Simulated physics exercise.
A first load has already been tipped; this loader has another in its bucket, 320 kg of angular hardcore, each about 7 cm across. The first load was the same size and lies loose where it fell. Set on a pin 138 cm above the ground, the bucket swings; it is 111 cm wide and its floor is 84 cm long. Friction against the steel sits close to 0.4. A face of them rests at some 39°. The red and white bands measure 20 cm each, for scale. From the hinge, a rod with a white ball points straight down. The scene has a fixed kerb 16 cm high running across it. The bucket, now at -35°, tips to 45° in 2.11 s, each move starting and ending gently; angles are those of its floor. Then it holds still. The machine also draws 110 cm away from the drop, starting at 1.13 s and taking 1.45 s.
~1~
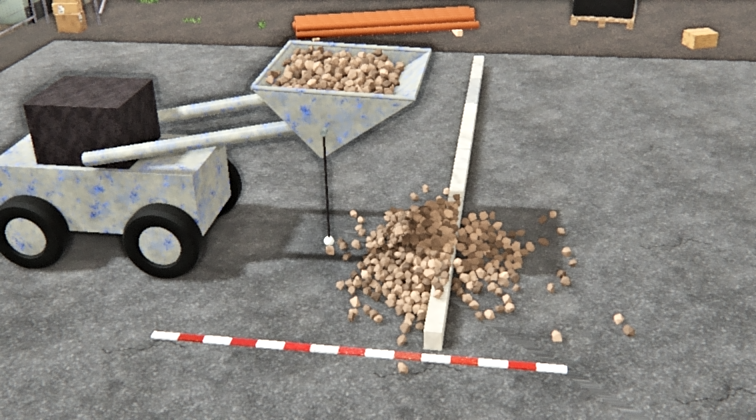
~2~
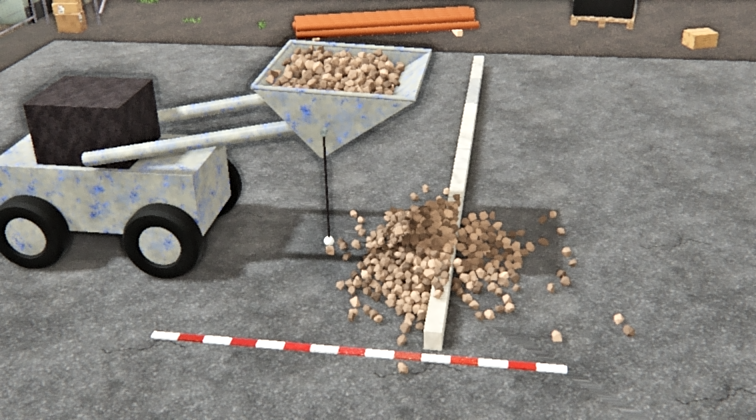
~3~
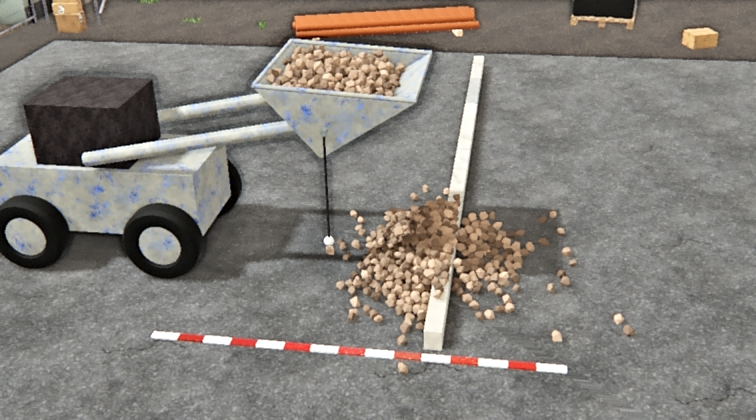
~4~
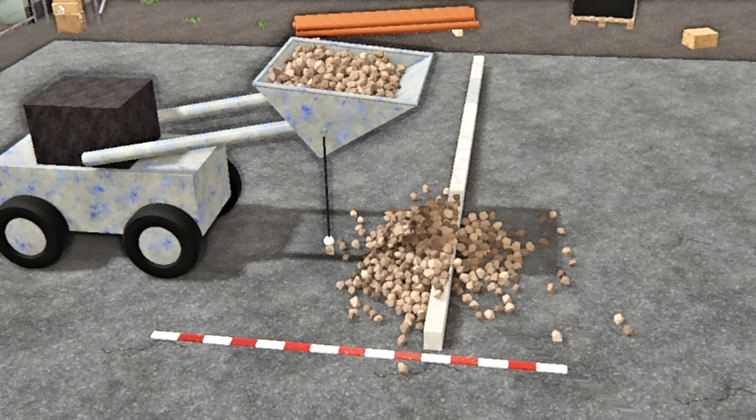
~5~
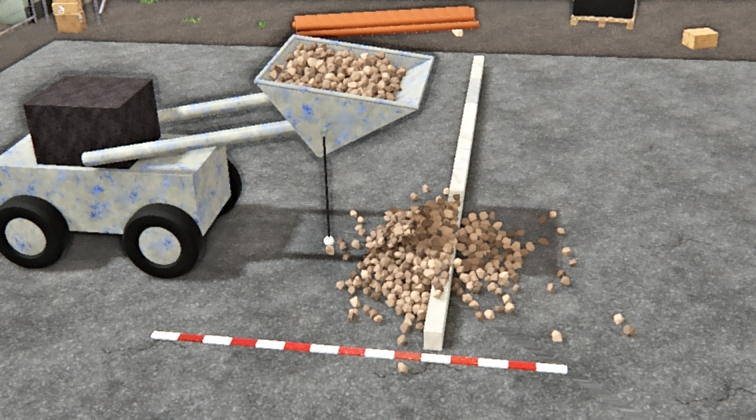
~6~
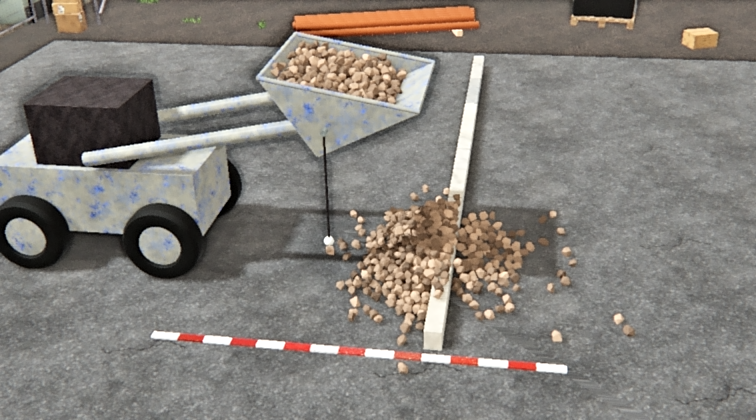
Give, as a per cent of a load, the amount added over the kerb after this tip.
Close to 0 parts in a hundred.
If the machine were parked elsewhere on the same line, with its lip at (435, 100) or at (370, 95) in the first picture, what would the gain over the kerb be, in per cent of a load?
Near 0 in a hundred, then near 0 in a hundred.
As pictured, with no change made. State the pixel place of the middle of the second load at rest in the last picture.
Around (359, 244).
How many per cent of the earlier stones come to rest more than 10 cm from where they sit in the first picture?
I'd put it at about 0 per cent.
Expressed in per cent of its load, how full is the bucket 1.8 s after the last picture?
Roughly 0 per cent is still inside.
Then, 1.2 s after the last picture the floor is at 32°; in per cent of one load, 81 in the bucket, 98 on this side of the kerb, 21 over the kerb; the foremost stones are at (577, 268).
Then, 1.8 s after the last picture the floor is at 45°; in per cent of one load, 0 in the bucket, 179 on this side of the kerb, 21 over the kerb; the foremost stones are at (577, 268).
Then, 2.6 s after the last picture the floor is at 45°; in per cent of one load, 0 in the bucket, 179 on this side of the kerb, 21 over the kerb; the foremost stones are at (577, 268).
Then, 5.2 s after the last picture the floor is at 45°; in per cent of one load, 0 in the bucket, 179 on this side of the kerb, 21 over the kerb; the foremost stones are at (577, 268). Net gain over the kerb, 0.
